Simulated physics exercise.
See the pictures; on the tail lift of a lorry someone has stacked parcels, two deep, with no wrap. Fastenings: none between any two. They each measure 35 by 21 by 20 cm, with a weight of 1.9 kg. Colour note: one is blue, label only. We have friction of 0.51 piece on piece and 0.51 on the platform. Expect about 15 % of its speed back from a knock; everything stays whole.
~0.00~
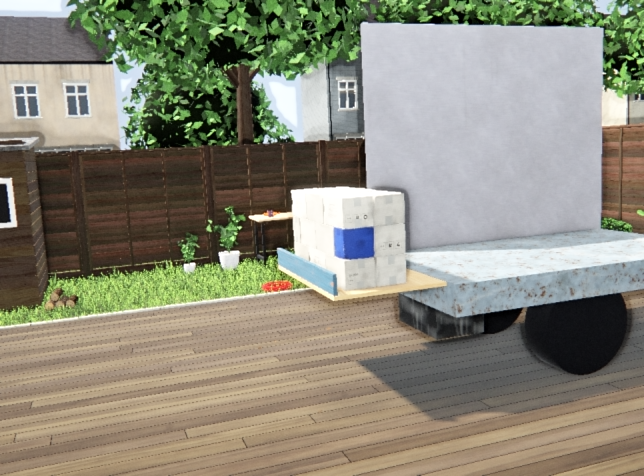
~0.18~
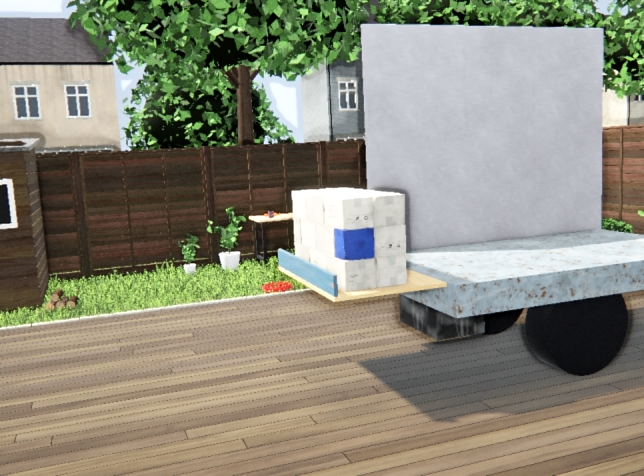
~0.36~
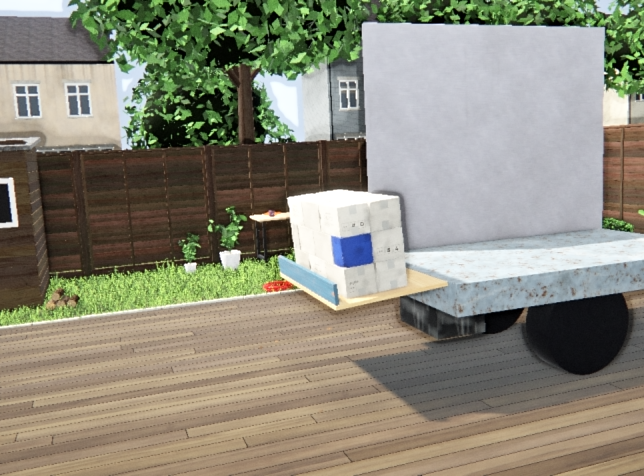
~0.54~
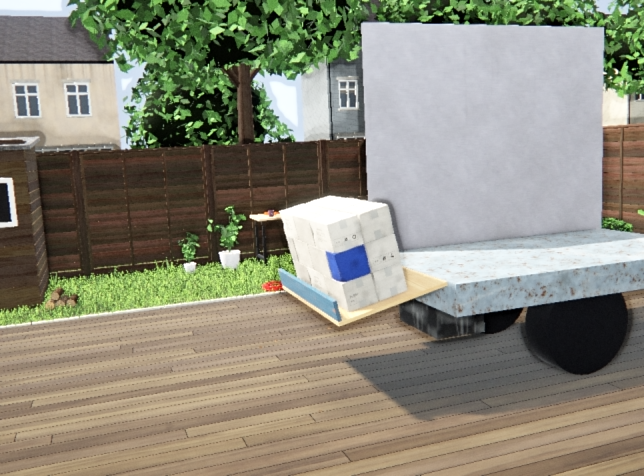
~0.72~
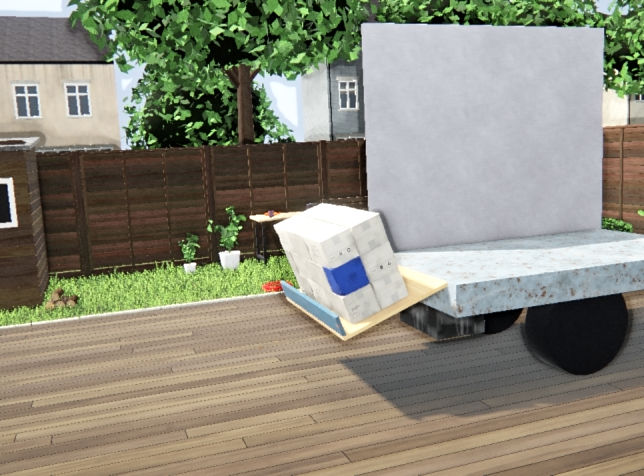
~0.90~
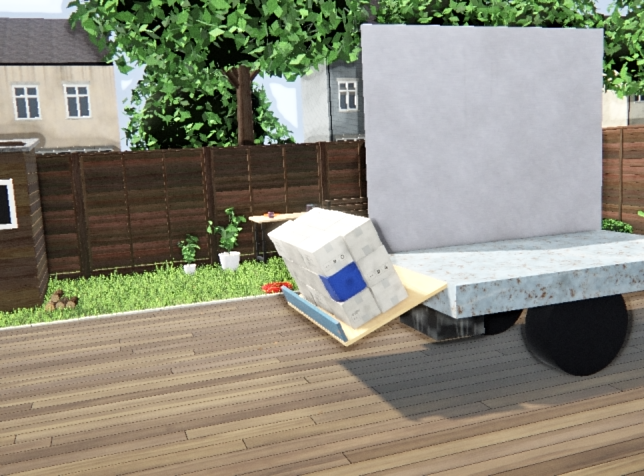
On a garden deck, a lorry's tail lift tilting down to the left, its stack of pale parcels and one blue leaning outward.
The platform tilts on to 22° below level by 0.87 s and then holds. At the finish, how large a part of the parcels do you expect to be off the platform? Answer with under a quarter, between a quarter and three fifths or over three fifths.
I would say from a quarter to three fifths of them.
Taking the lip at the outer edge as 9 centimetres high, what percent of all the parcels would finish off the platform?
You'd get 50 in a hundred.
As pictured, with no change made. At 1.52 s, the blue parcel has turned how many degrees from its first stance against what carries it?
Tilt: Approx. 60°.
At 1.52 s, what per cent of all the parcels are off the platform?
50 per cent by then.
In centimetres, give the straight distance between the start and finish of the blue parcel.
Approx. displacement of blue: 110 cm.
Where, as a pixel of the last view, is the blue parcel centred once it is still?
Look near (291, 406) in the final frame.
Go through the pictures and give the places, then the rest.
In the first frame (places mark the middle of the side facing us; leans and shifts are taken against what carries them), platform's outer corner (336, 299) slope 0°; blue parcel (359, 244); nothing disturbed.
Platform's outer corner (336, 299) slope 0°; blue parcel (359, 244), in the second frame.
Platform's outer corner (338, 308) slope 5°; blue parcel (357, 251), in the third frame.
Platform's outer corner (341, 324) slope 12°; blue parcel (353, 264), in the fourth frame.
Platform's outer corner (346, 338) slope 20°; blue parcel (351, 277), in the fifth frame.
Platform's outer corner (348, 344) slope 22°; blue parcel (348, 283) leaning 4°; steepest lean 4°, the parcel at (300, 234); 16 disturbed, none off the platform, in the sixth frame.
After 1.22 s, slope 22°; 3 of the 20 parcels off the platform; blue parcel leaning 27°.
After 1.52 s, slope 22°; 10 of the 20 parcels off the platform; blue parcel on its side.
By the end (2.9 s), slope 22°; 10 of the 20 parcels off the platform; blue parcel on its side. That is 50 per cent. As the last picture would show them, middles, blue parcel near (291, 406).
